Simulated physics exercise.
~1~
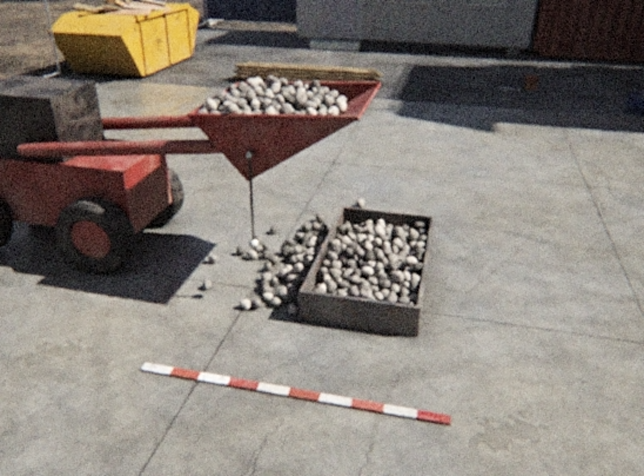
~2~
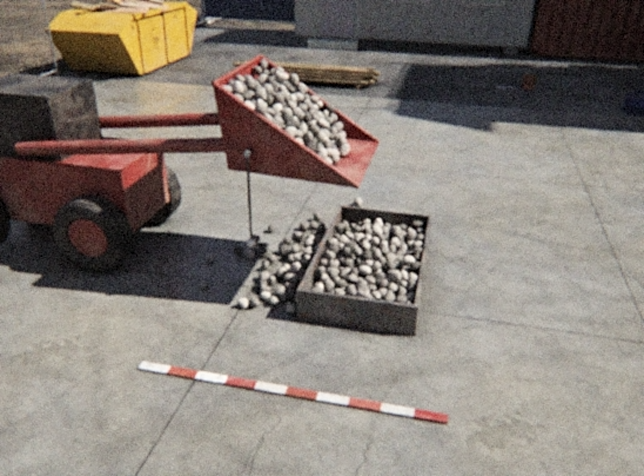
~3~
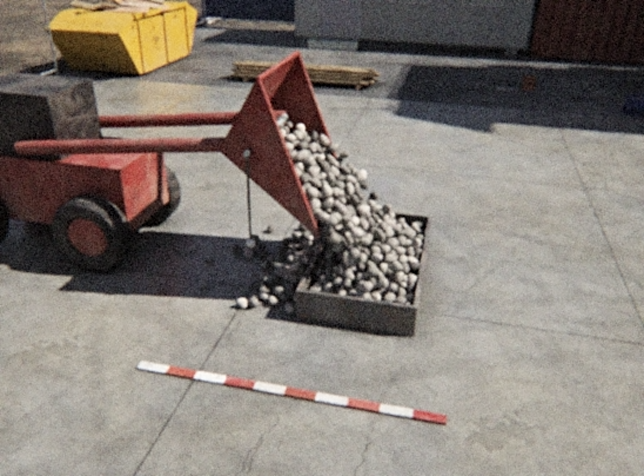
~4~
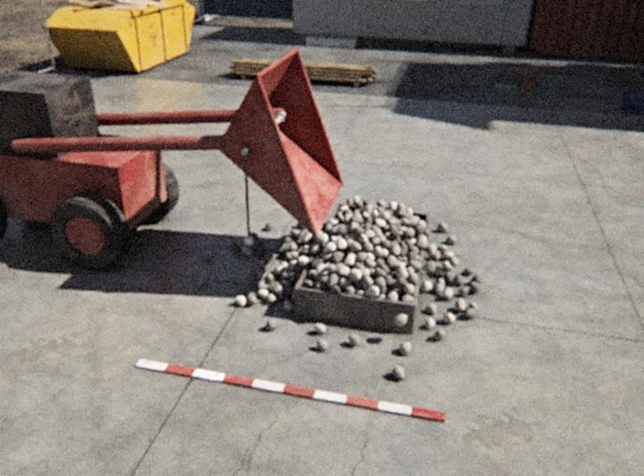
On a sunlit concrete yard, a red loader holds a bucket full of rounded stones above a low open bin that already has stones in it, with more scattered at its left side. A red-and-white staff lies in front, and a yellow skip stands behind. The bucket tips forward to the right, and the stones slide toward its lip. It tilts further, and they pour down into the bin in a thick stream. At the end the bucket hangs steeply tilted and emptied, above a heap that rises over the bin, with stray stones strewn around it on the concrete.
